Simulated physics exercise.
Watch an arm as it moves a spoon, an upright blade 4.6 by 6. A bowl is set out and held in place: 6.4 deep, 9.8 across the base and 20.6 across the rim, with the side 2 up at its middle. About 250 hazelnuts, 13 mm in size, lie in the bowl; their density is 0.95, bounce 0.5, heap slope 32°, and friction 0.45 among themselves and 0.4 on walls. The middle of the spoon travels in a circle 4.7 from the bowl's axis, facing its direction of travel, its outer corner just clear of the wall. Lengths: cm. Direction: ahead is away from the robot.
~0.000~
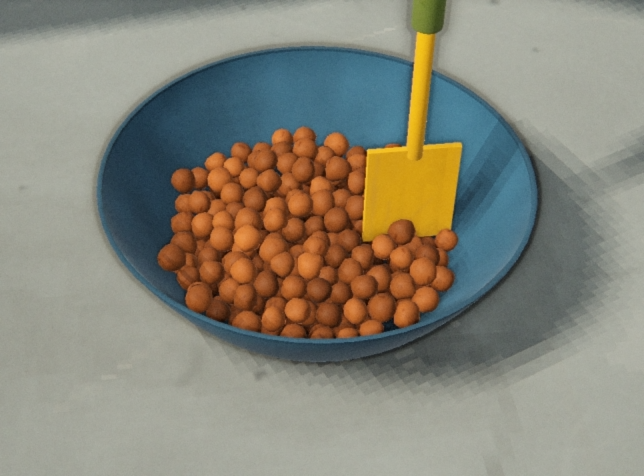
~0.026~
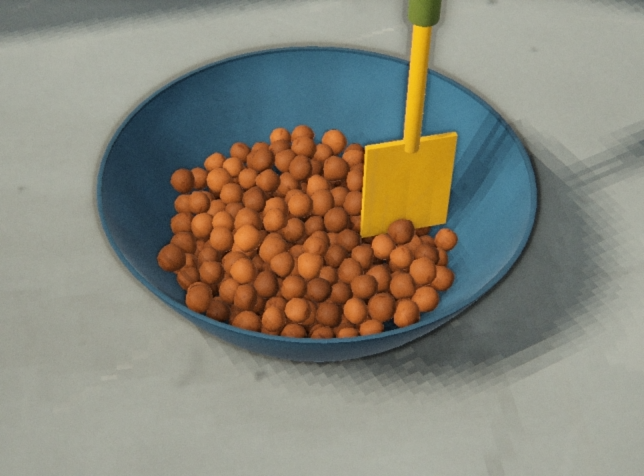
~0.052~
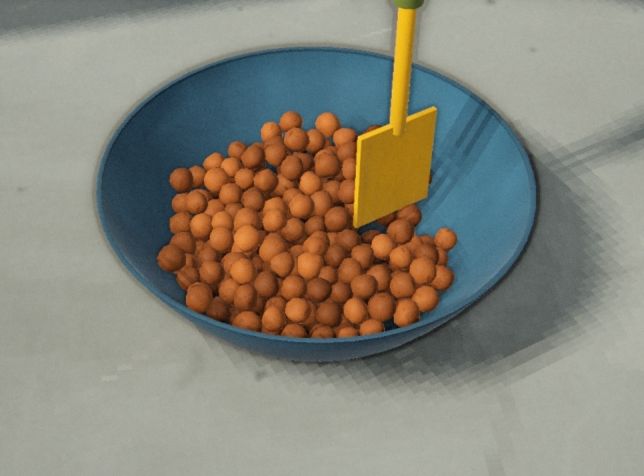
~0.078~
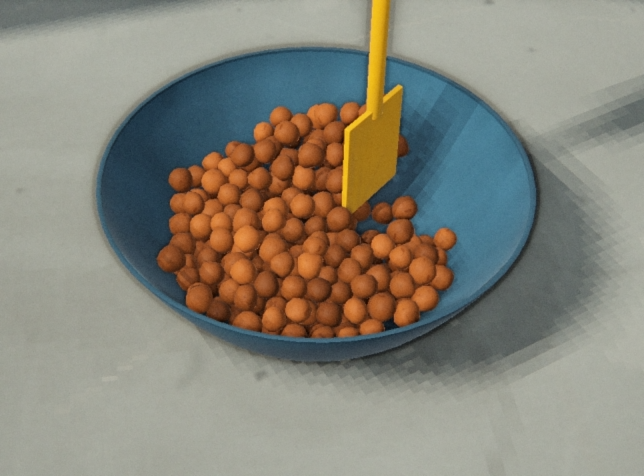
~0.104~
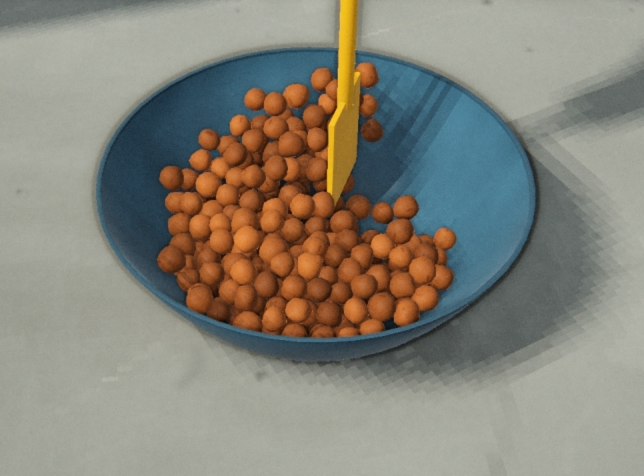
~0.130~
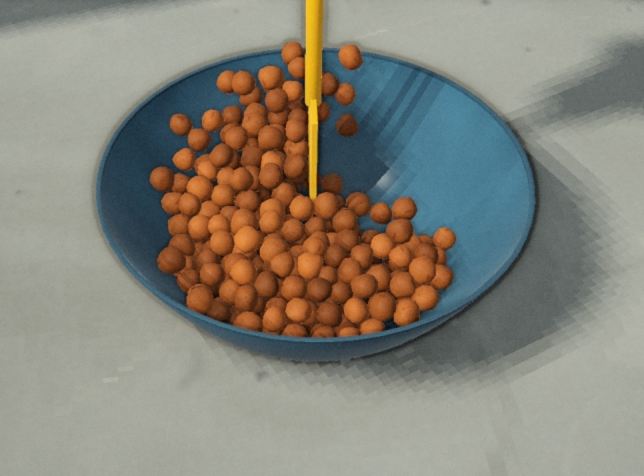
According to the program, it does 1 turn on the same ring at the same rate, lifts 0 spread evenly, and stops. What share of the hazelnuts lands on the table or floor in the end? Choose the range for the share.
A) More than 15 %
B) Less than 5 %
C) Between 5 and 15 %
More than 15 %.
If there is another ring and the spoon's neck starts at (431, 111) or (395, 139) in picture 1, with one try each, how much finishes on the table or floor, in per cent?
Close to 25 and 10 in a hundred.
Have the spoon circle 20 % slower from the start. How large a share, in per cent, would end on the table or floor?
Roughly 10 per cent.
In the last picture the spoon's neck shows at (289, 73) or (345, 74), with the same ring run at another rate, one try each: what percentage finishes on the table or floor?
Near 30 per cent for the first, near 10 per cent for the second.
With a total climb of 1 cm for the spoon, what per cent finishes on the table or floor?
Result: Roughly 15 %.
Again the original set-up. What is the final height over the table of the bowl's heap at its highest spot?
Around 6.0 cm above the table.
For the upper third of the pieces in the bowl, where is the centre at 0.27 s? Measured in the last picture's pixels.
Roughly at (199, 247).
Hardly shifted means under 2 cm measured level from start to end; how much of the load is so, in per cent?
I'd say something near 5 percent.
After 0.27 s, 188° round, highest piece 9 above the table; 240 in the bowl, 1 on the table or floor, 13 in flight or on the tool.
After 0.41 s, 293° round, highest piece 10 above the table; 220 in the bowl, 19 on the table or floor, 15 in flight or on the tool.
After 0.68 s, 0° round, highest piece 6 above the table; 195 in the bowl, 59 on the table or floor.
After 1.38 s, 0° round, highest piece 5 above the table; 195 in the bowl, 59 on the table or floor.
In the end, 195 in the bowl, 59 on the table or floor. That is 23 % on the table or floor.
